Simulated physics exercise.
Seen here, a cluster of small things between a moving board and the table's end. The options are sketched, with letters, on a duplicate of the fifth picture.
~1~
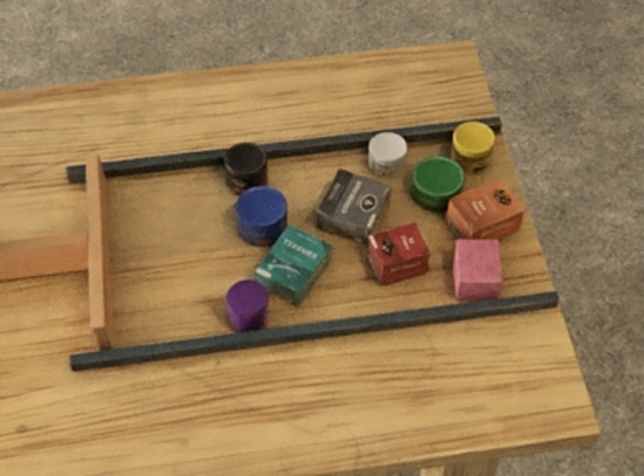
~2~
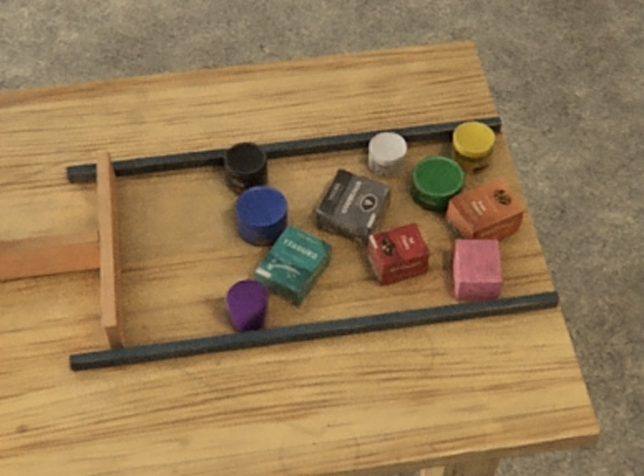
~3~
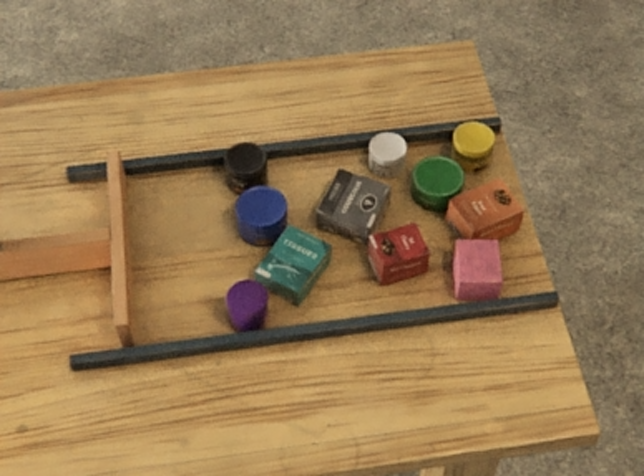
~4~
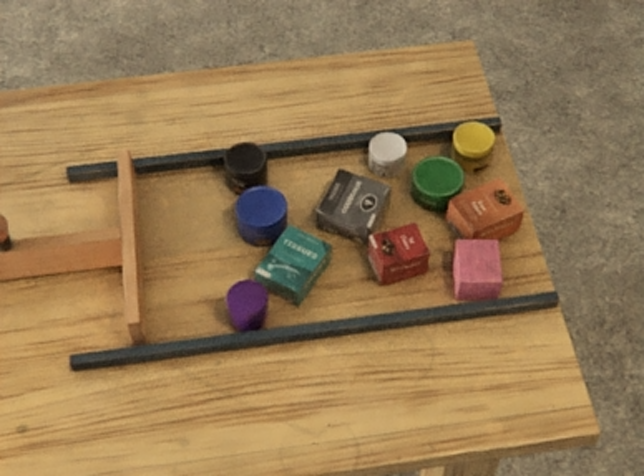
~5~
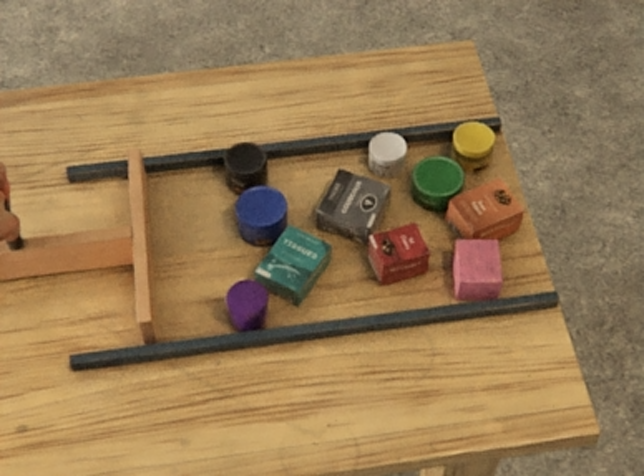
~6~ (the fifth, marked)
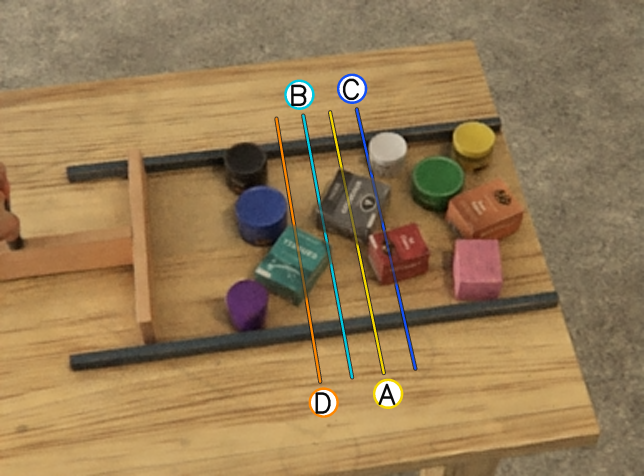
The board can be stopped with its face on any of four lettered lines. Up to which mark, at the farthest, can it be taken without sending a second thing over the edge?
No second one falls up to C.
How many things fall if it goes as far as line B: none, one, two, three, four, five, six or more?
In all, none.
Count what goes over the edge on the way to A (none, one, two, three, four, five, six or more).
By then, none.
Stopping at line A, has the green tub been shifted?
Yes.
On the marked copy, A at (355, 232); B at (326, 235); C at (384, 228); D at (296, 239).
Following C. Soon after the start, board (229, 219); purple pot (267, 305); yellow jar (473, 149).
Later, board (316, 208); green tub (449, 181); red box (418, 257).
In the end, board (379, 201); green tub (509, 178); orange packet (522, 218); none fallen.
As for the rest, A is within the limit but short; B is within the limit but short; D is within the limit but short.
